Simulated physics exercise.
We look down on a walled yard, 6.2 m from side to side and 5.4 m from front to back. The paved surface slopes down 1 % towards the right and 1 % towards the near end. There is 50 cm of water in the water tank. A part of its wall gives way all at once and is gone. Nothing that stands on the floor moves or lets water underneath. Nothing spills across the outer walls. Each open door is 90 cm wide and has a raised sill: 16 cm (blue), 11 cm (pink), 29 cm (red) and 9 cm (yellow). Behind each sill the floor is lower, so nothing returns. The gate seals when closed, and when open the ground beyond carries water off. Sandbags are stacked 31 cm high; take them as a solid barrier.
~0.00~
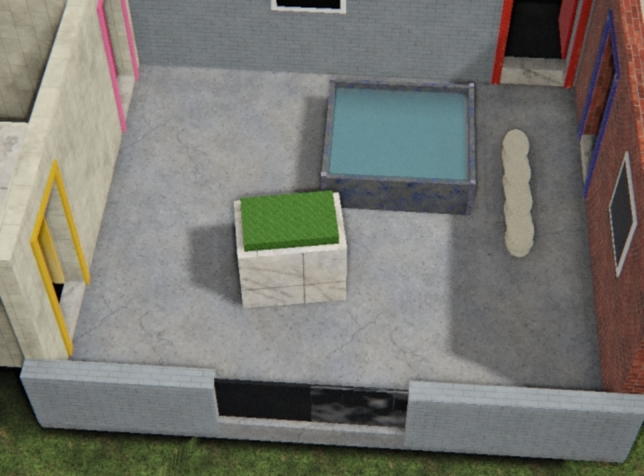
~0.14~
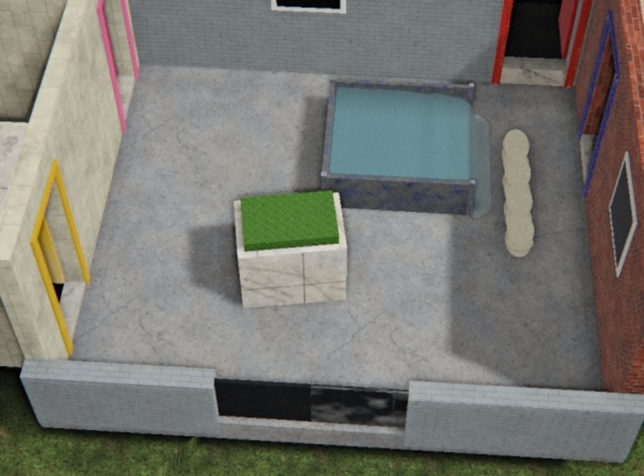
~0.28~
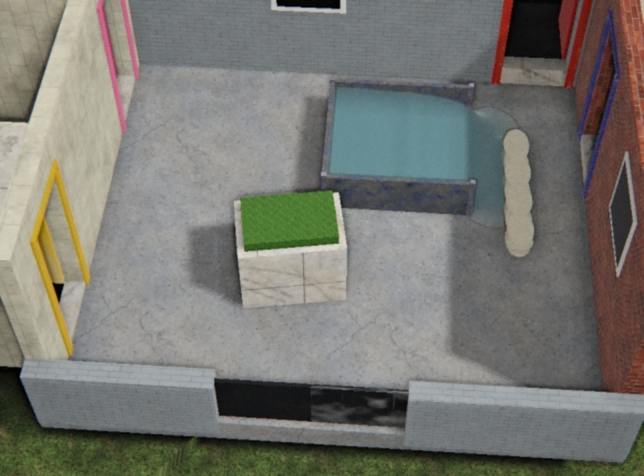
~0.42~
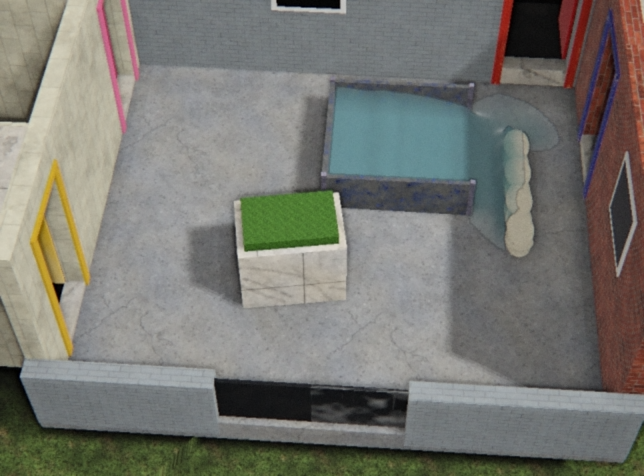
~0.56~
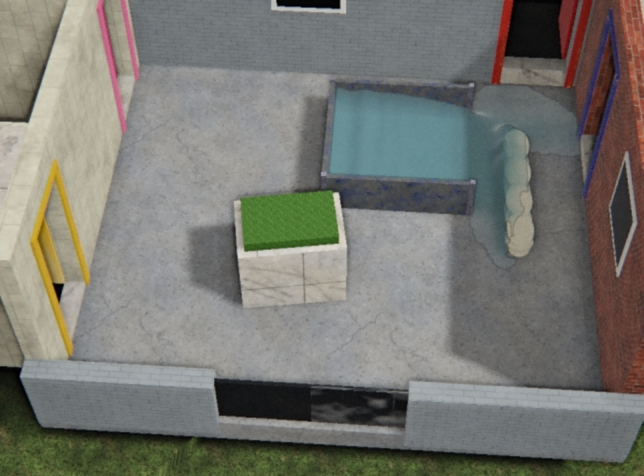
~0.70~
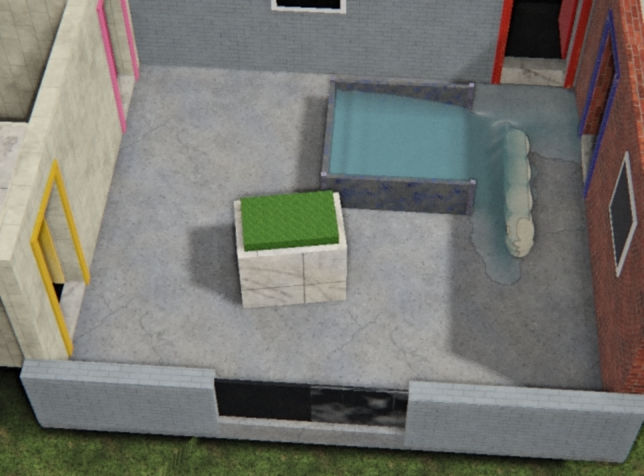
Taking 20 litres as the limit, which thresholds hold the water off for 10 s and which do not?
Door by door: At the blue door it does not reach the limit; at the pink door it keeps below the limit; at the red door it does not reach the limit; at the yellow door it stays under the limit.
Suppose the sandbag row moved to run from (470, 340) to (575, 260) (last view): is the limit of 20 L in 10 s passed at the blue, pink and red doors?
Then: Blue over, pink under, red not over.
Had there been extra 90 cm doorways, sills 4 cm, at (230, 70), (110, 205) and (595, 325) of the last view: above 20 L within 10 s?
In that order: Under, under, past it.
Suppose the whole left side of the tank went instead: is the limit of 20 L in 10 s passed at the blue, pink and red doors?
Then: Blue under, pink over, red not over.
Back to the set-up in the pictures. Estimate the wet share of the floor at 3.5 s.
Some 45 per cent of it.
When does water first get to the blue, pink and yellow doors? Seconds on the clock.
Blue 0.8 s, pink 5.5 s, yellow 5.0 s.
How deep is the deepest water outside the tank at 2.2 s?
Up to some 28 cm.
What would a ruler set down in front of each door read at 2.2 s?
In cm: Blue 13, pink 0, red 27, yellow 0.
After 1.4 s water covers 20 % of the floor and is deepest (38 cm) near (483, 188); blue door 12 cm at the sill, 0 L in, pink door not reached, red door 28 cm at the sill, 0 L in, yellow door not reached.
After 2.2 s water covers 35 % of the floor and is deepest (28 cm) near (571, 95); blue door 13 cm at the sill, 0 L in, pink door not reached, red door 27 cm at the sill, 2 L in, yellow door not reached.
After 3.5 s water covers 45 % of the floor and is deepest (18 cm) near (597, 386); blue door 11 cm at the sill, 1 L in, pink door not reached, red door 16 cm at the sill, 2 L in, yellow door not reached.
After 6.0 s water covers 65 % of the floor and is deepest (15 cm) near (601, 428); blue door 8 cm at the sill, 1 L in, pink door 5 cm at the sill, 0 L in, red door 13 cm at the sill, 2 L in, yellow door 3 cm at the sill, 0 L in.
After 10.0 s water covers 90 % of the floor and is deepest (11 cm) near (584, 427); blue door 5 cm at the sill, 1 L in, pink door 2 cm at the sill, 0 L in, red door 6 cm at the sill, 2 L in, yellow door 6 cm at the sill, 0 L in.
